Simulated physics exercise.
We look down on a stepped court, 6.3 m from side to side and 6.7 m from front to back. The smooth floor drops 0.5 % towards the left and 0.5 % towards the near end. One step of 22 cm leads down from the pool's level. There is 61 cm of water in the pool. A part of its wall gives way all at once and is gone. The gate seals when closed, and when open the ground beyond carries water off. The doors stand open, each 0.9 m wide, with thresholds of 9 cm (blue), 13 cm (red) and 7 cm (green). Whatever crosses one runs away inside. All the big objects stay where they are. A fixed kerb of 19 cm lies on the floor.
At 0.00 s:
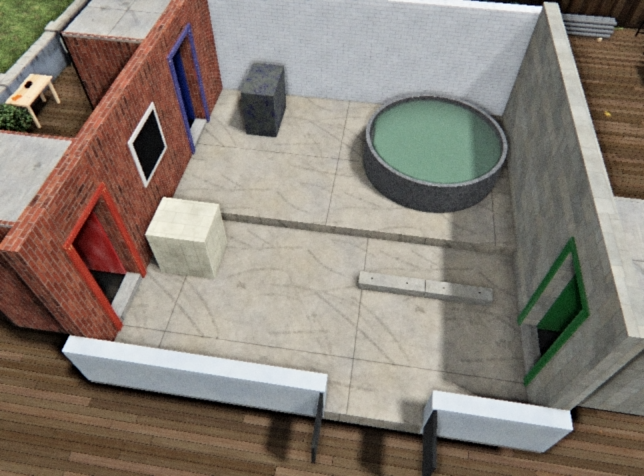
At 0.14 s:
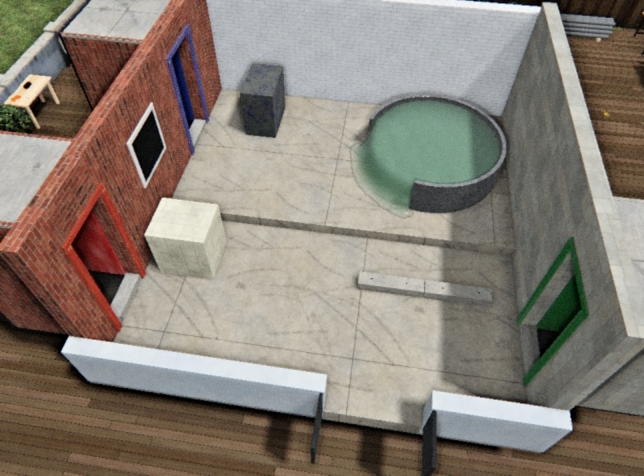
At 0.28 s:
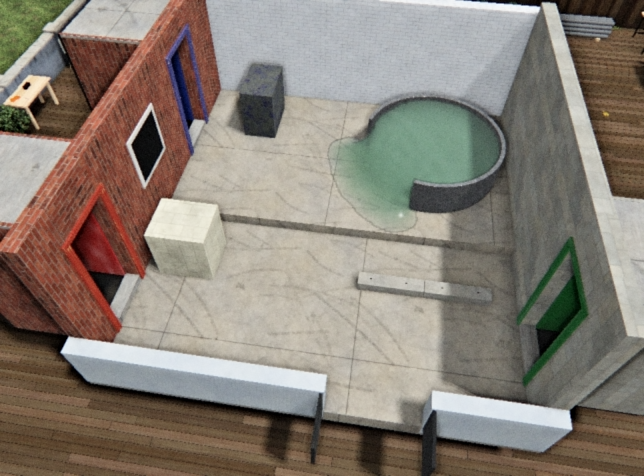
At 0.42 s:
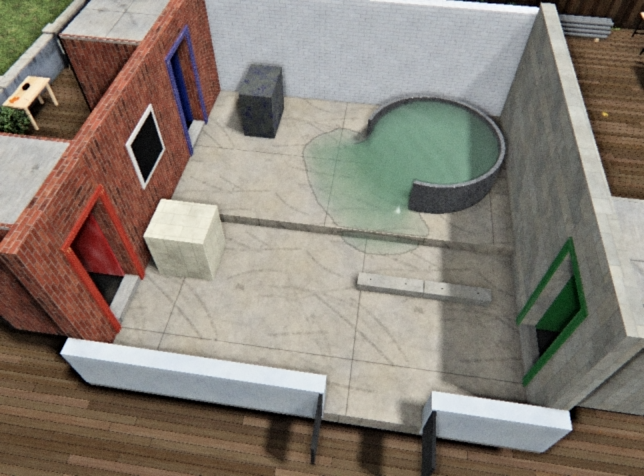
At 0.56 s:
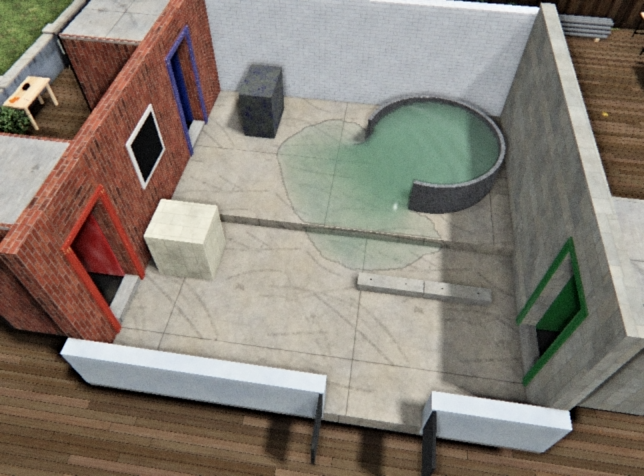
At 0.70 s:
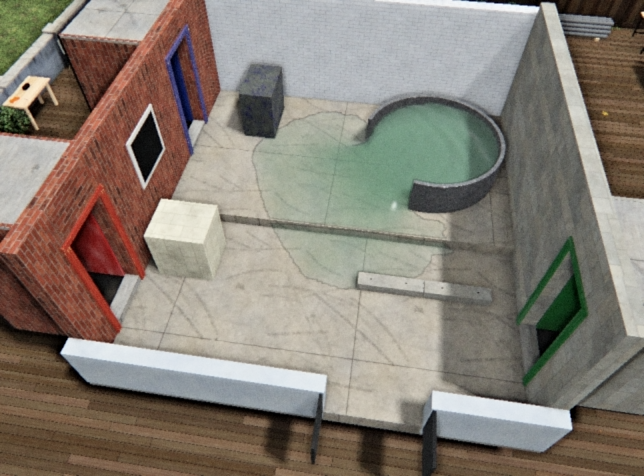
In this clip, a round pool of green water stands in a walled court until the near-left part of its wall vanishes, and water pours out, spreading across the pale floor to the left and over a low step.
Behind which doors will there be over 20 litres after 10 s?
The water let in: At the blue door it goes over the limit; at the red door it passes the limit; at the green door it passes the limit.
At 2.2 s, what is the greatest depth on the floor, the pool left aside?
About 42 cm.
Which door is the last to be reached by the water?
It is the green one.
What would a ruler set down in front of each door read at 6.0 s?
Depths in cm: Blue 9, red 13, green 1.
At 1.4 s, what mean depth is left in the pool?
Roughly 37 cm on average.
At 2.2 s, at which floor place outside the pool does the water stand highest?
Near (169, 219).
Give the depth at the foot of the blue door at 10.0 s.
Some 5.5 cm.
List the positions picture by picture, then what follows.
In the first frame, still water, 61 cm deep, in the pool at (435, 140).
In the second frame, water pours out at (373, 171) and has run 1.1 m, to (408, 214); deepest outside 28 cm, 61 cm at the pool's back.
In the third frame, water pours out at (372, 173) and has run 1.3 m, to (399, 228); deepest outside 31 cm, 61 cm at the pool's back.
In the fourth frame, water pours out at (371, 175) and has run 1.6 m, to (393, 252); deepest outside 29 cm, 61 cm at the pool's back.
In the fifth frame, the front is at (288, 144), 2.0 m from the gap at (371, 175); 5.7 m2 of floor is under water; 61 cm left at the back of the pool.
In the sixth frame, the front is at (260, 147), 2.4 m from the gap at (371, 175); 8.2 m2 of floor is under water; 59 cm left at the back of the pool.
After 1.4 s water covers 45 % of the floor and is deepest (27 cm) near (368, 184); blue door 11 cm at the sill, 0 L in, red door not reached, green door not reached.
After 2.2 s water covers 60 % of the floor and is deepest (42 cm) near (169, 219); blue door 19 cm at the sill, 18 L in, red door 2 cm at the sill, 0 L in, green door not reached.
After 3.5 s water covers 70 % of the floor and is deepest (37 cm) near (174, 373); blue door 16 cm at the sill, 83 L in, red door 21 cm at the sill, 7 L in, green door not reached.
After 6.0 s water covers 90 % of the floor and is deepest (24 cm) near (194, 230); blue door 9 cm at the sill, 107 L in, red door 13 cm at the sill, 72 L in, green door 1 cm at the sill, 0 L in.
After 10.0 s water covers 90 % of the floor and is deepest (19 cm) near (502, 259); blue door 5 cm at the sill, 108 L in, red door 9 cm at the sill, 77 L in, green door 13 cm at the sill, 63 L in.
